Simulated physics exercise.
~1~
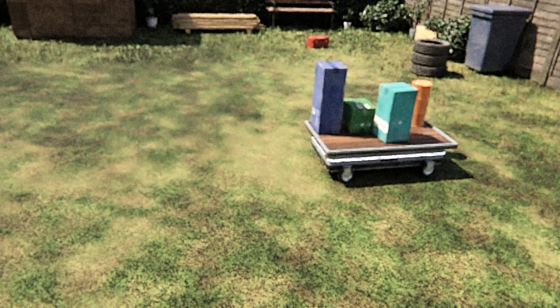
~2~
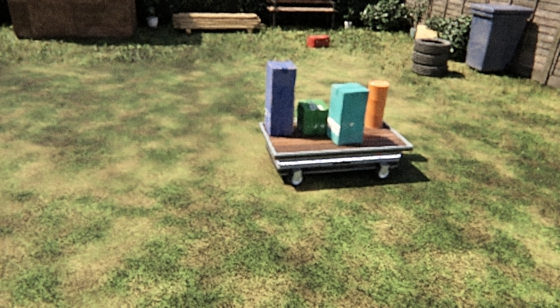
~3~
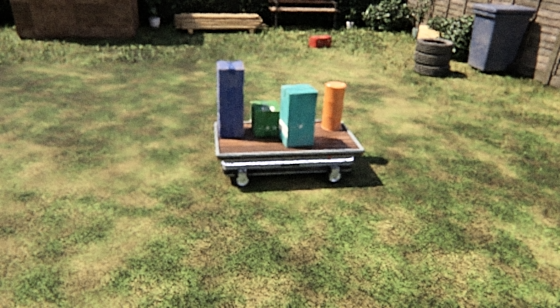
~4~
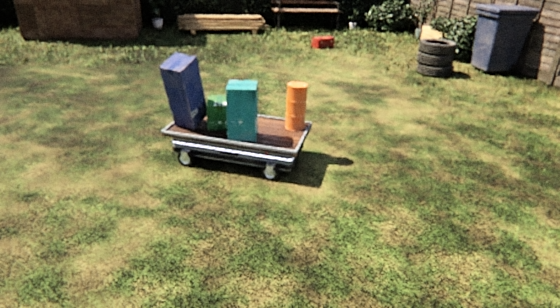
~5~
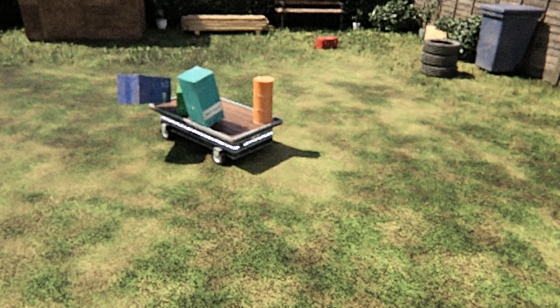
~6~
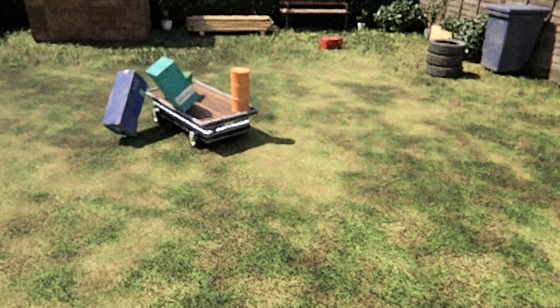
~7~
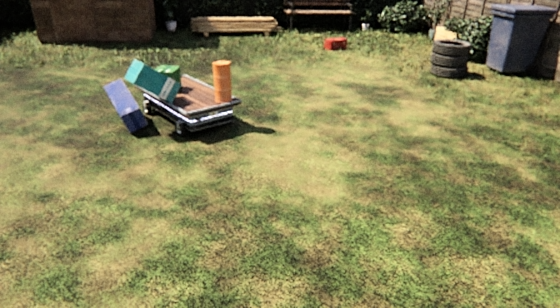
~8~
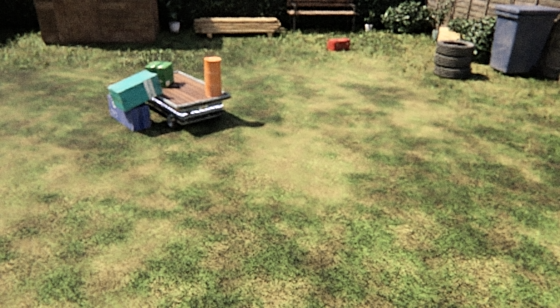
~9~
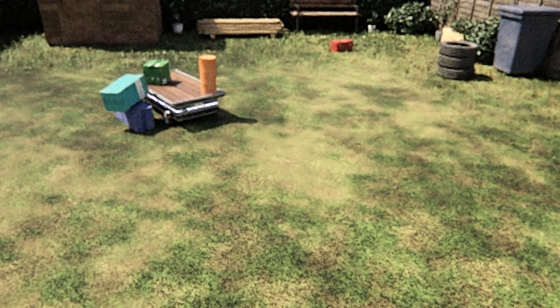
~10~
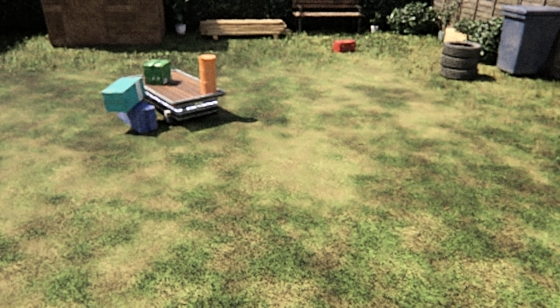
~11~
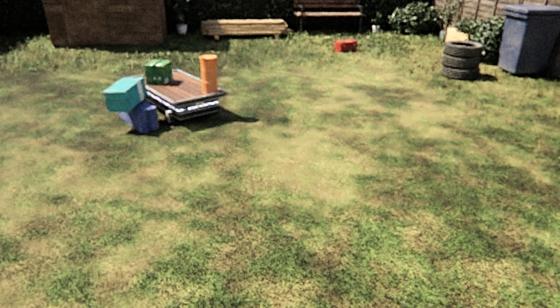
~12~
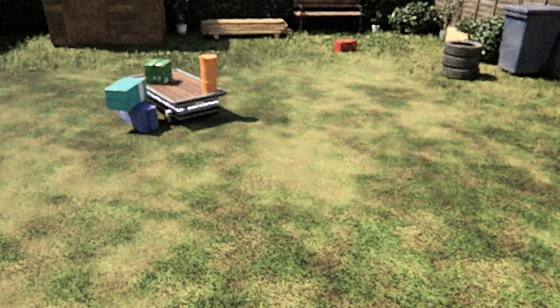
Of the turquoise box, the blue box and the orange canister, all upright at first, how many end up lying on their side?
Two of them do. The turquoise box and the blue box end on their sides, while the orange canister stays upright on the cart.
